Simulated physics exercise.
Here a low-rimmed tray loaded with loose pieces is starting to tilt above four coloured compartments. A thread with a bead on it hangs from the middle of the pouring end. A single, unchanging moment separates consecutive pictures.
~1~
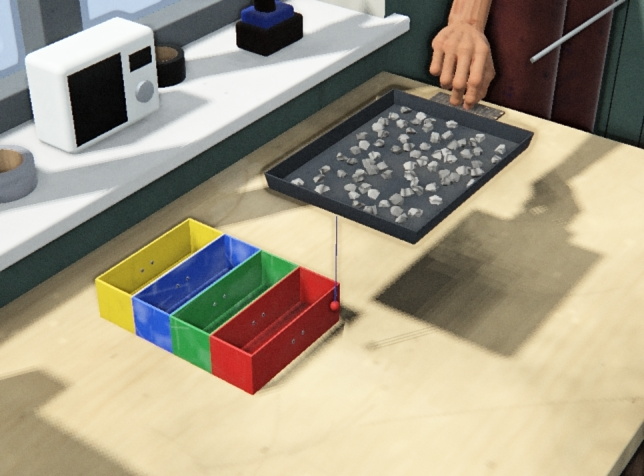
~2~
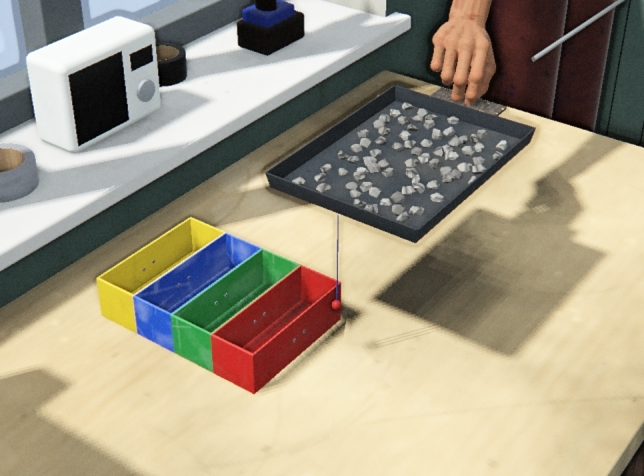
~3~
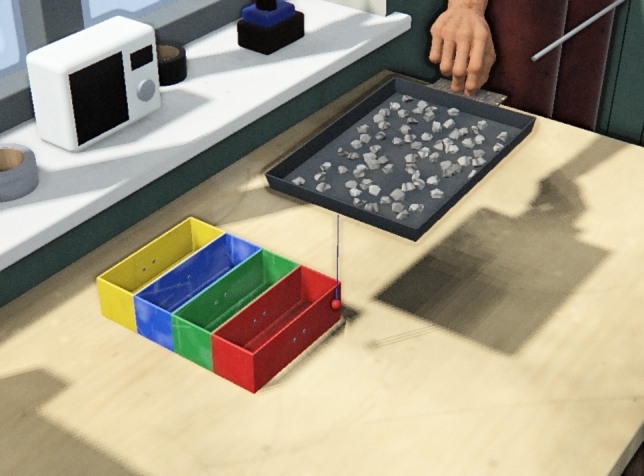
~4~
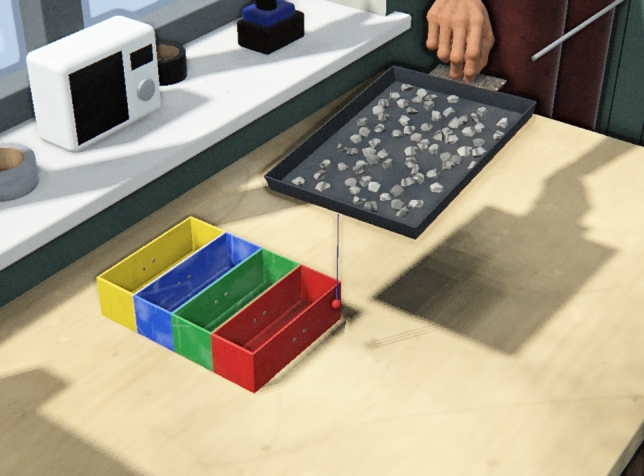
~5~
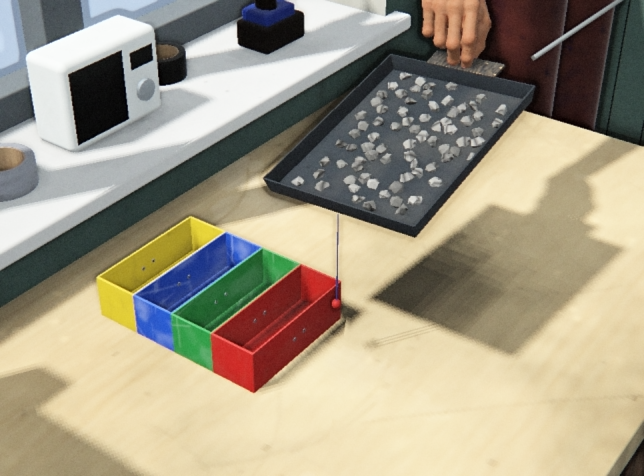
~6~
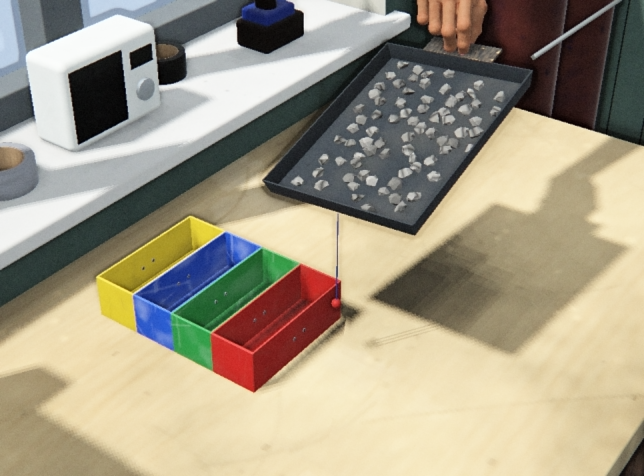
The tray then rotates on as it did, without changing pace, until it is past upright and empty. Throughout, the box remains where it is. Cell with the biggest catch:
Red.
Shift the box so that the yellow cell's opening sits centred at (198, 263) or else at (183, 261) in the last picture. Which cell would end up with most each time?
The green cell first, the green one second.
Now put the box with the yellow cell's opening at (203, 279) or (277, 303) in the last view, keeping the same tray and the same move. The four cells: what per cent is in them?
In turn about 100 and about 90 percent.
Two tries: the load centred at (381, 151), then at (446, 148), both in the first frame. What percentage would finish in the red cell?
60 % and 60 %.
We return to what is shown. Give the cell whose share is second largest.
That is the green one.
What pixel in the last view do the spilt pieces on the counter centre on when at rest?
My estimate puts the centre near (294, 377).
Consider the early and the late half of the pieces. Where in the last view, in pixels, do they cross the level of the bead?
The opening part goes through (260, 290); what follows goes through (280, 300).
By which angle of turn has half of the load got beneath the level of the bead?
Somewhere near 110°.
Soon after the last picture, tray tipped steeply; nearly all on the tray; a stray few falling or outside the box.
A little later, tray tipped right over; about two thirds on the tray; a small part in the red cell; a small part in the green cell; a small part falling or outside the box.
Later still, tray tipped past a quarter turn; about half in the red cell; about a quarter in the green cell; about a quarter falling or outside the box.
At rest, tray tipped past a quarter turn; about half in the red cell; about a quarter in the green cell; none in the blue cell; none in the yellow cell; about a quarter outside the box.
